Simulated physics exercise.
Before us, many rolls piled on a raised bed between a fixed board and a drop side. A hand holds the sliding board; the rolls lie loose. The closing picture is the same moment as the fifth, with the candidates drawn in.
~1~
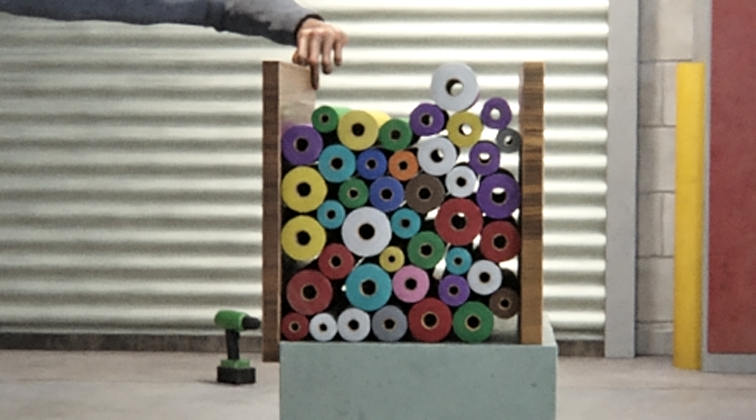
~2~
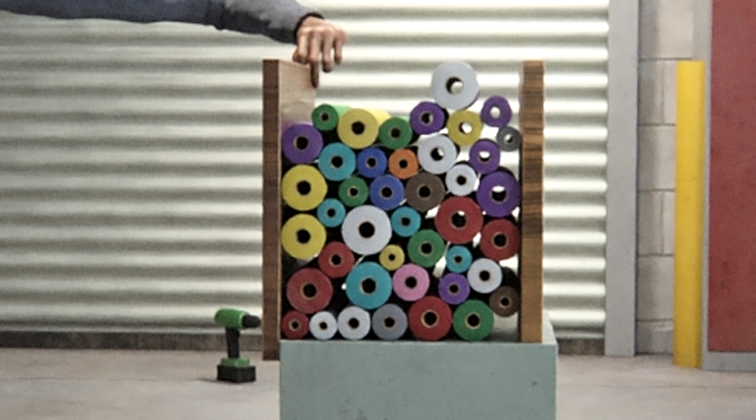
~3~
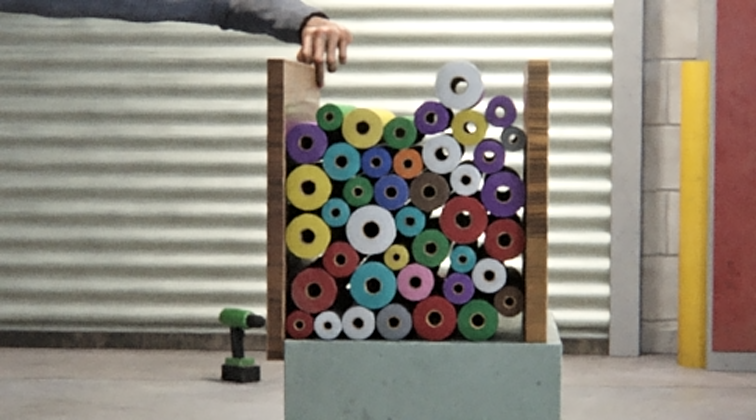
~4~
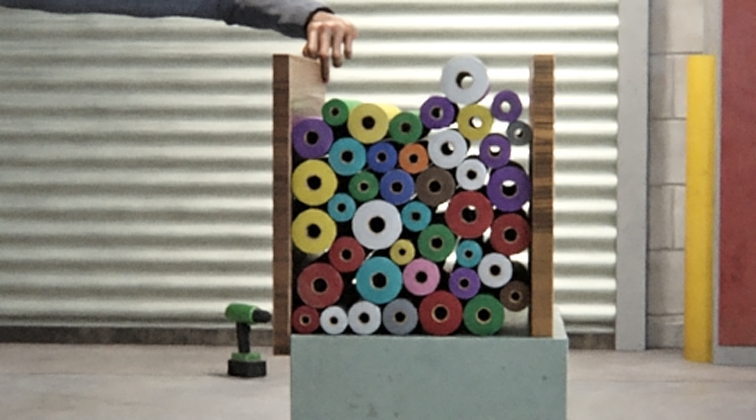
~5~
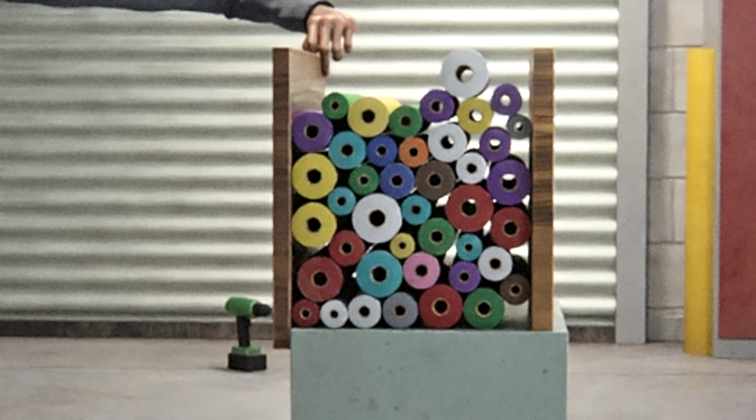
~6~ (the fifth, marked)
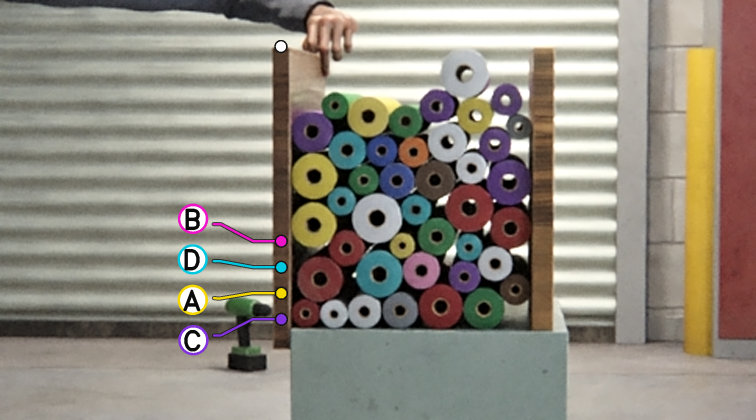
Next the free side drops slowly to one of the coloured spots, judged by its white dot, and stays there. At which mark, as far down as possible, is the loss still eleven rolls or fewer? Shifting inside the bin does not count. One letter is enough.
The answer is mark B.
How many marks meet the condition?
One of the four.
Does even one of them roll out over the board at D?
At D: Yes.
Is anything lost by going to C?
Yes.
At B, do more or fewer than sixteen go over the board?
Fewer than sixteen.
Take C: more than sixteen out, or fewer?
More than sixteen.
On the marked copy, A at (281, 294); B at (281, 241); C at (282, 319); D at (281, 267); the white dot at (281, 47).
With B. Early on, top of the board (291, 128).
Further on, top of the board (291, 220).
At the end, top of the board (291, 241), about five out over the board.
As for the rest, A more than eleven out over the board; C more than eleven out over the board; D more than eleven out over the board.
